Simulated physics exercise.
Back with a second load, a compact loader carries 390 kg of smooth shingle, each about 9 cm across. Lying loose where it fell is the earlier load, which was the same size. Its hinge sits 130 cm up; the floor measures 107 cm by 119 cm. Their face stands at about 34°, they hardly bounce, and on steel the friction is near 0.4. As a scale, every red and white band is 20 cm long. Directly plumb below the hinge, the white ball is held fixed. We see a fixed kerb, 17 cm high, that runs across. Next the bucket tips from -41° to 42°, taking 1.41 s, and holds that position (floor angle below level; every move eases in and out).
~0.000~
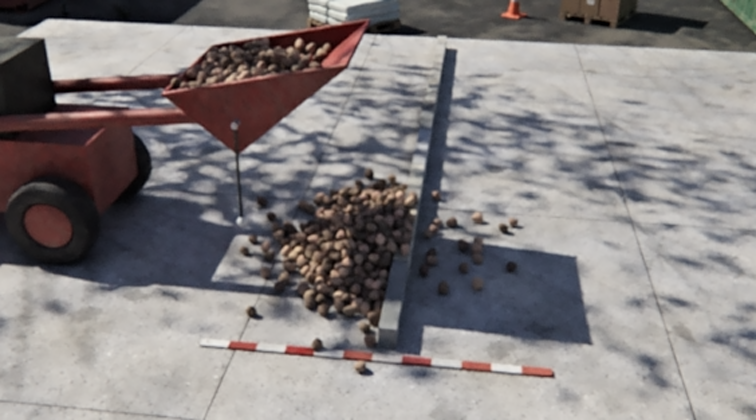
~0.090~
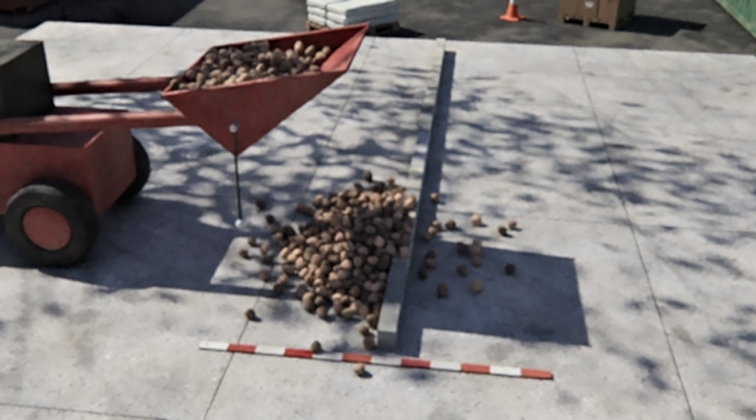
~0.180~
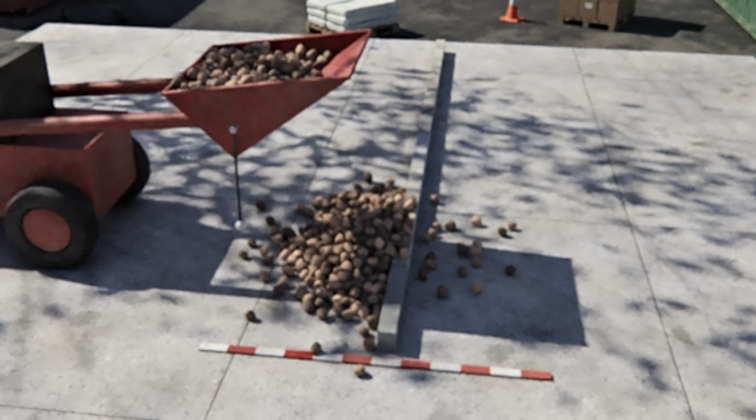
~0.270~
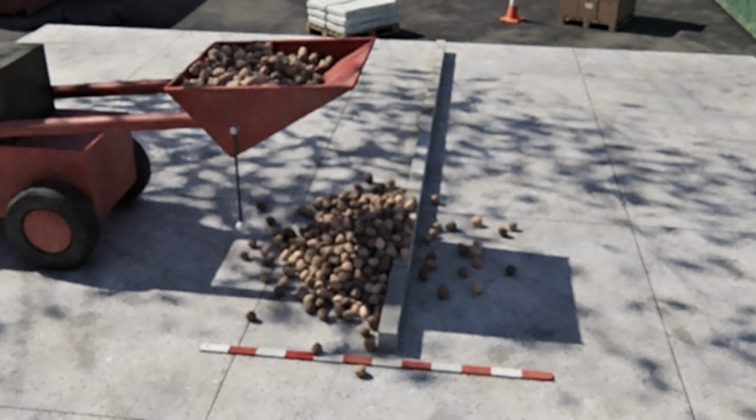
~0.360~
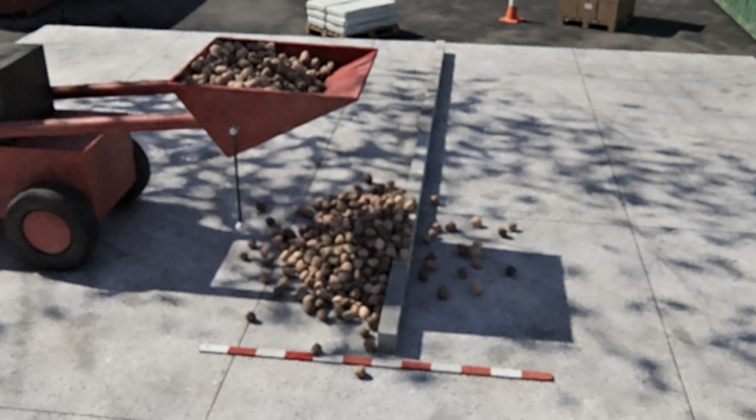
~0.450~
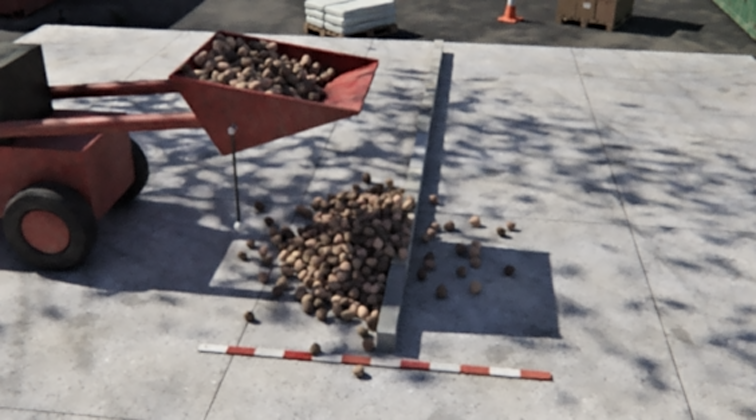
On a sunlit concrete yard dappled with shadows, a red loader on the left holds a tilted bucket of brownish stones above a loose pile resting against a low kerb. The bucket gradually levels out, its front lip lowering and the stones shifting inside, while the pile below stays still.
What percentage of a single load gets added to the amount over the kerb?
32 %.
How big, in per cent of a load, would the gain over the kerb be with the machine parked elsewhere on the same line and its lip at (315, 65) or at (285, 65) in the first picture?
First place about 5 %, second about 0 %.
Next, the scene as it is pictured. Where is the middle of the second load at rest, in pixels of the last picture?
Middle: Approx. (376, 236) px.
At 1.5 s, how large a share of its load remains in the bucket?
Some 50 percent, roughly.
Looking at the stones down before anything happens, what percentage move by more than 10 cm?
15 %.
After 1.1 s the floor is at 29°; in per cent of one load, 100 in the bucket, 96 on this side of the kerb, 4 over the kerb; the foremost stones are at (488, 248).
After 1.5 s the floor is at 42°; in per cent of one load, 49 in the bucket, 147 on this side of the kerb, 4 over the kerb; the foremost stones are at (488, 248).
After 1.9 s the floor is at 42°; in per cent of one load, 3 in the bucket, 177 on this side of the kerb, 20 over the kerb; the foremost stones are at (490, 255).
After 4.6 s the floor is at 42°; in per cent of one load, 0 in the bucket, 164 on this side of the kerb, 36 over the kerb; the foremost stones are at (570, 256). Net gain over the kerb, 32.
